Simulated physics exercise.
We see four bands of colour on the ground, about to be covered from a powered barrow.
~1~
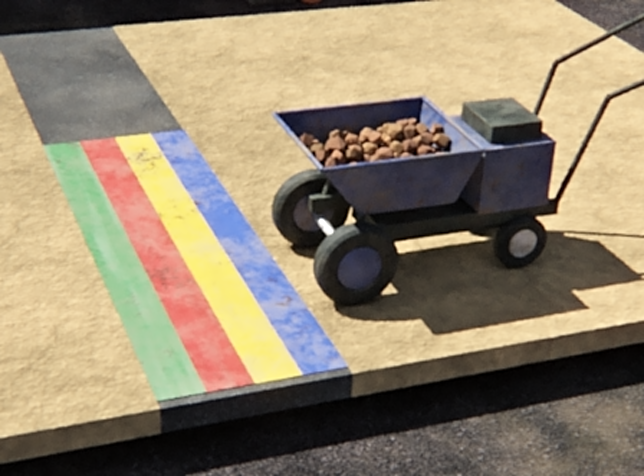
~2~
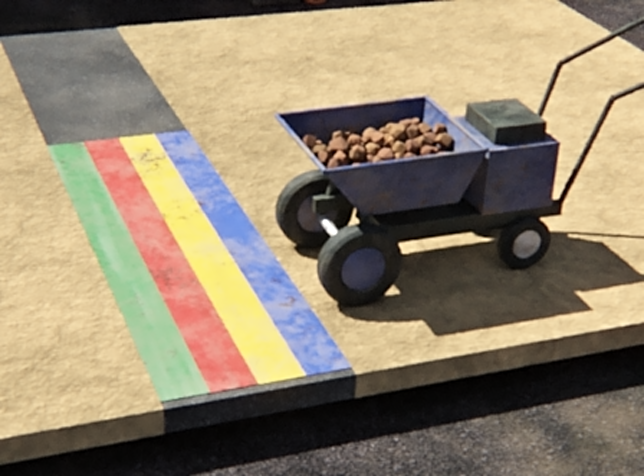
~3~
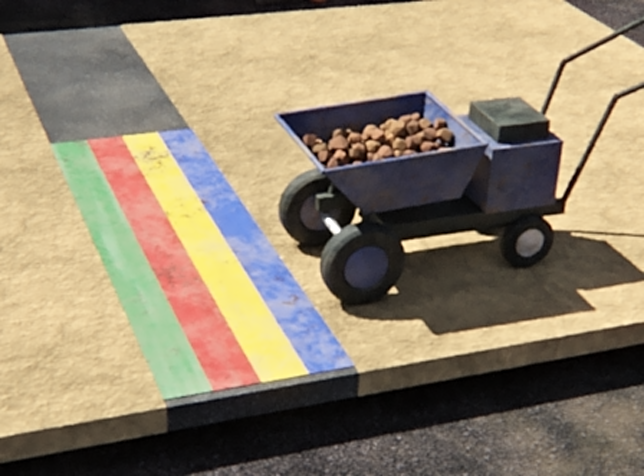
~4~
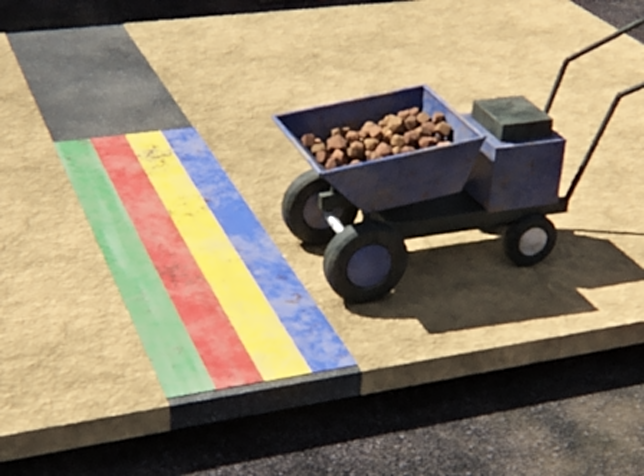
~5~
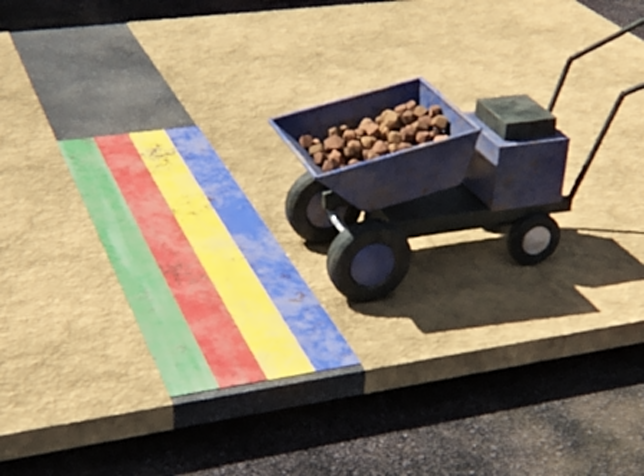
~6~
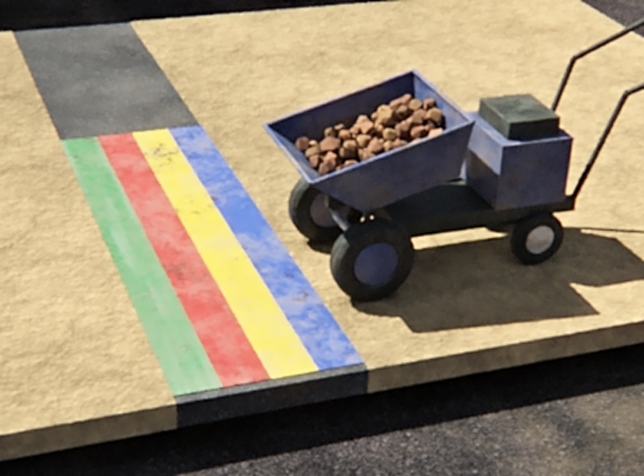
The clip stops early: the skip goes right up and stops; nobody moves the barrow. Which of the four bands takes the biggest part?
The red one gets the largest share.
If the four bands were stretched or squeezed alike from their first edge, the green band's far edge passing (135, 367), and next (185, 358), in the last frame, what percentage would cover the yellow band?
First some 20, then 0 per cent.
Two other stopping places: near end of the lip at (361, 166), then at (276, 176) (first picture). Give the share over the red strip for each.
The first gives 20 %, the second 10 %.
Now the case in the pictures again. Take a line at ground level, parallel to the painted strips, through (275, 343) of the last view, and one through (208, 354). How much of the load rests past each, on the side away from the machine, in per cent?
Near 60 % and 30 %.
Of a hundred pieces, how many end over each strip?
Blue strip near 0; yellow strip near 10; red strip near 30; green strip near 15.
Shortly afterwards, skip tipped steeply; the whole lot in the skip.
Next, skip tipped right over; the bulk in the skip; only a few over the yellow strip; a little over the red strip; only a few falling.
Some moments later, skip tipped right over; near a third in the skip; a little over the yellow strip; near a third over the red strip; a little over the green strip; a little off the paint.
In the end, skip tipped right over; near a third in the skip; none at all over the blue strip; a little over the yellow strip; near a third over the red strip; a little over the green strip; a little off the paint.
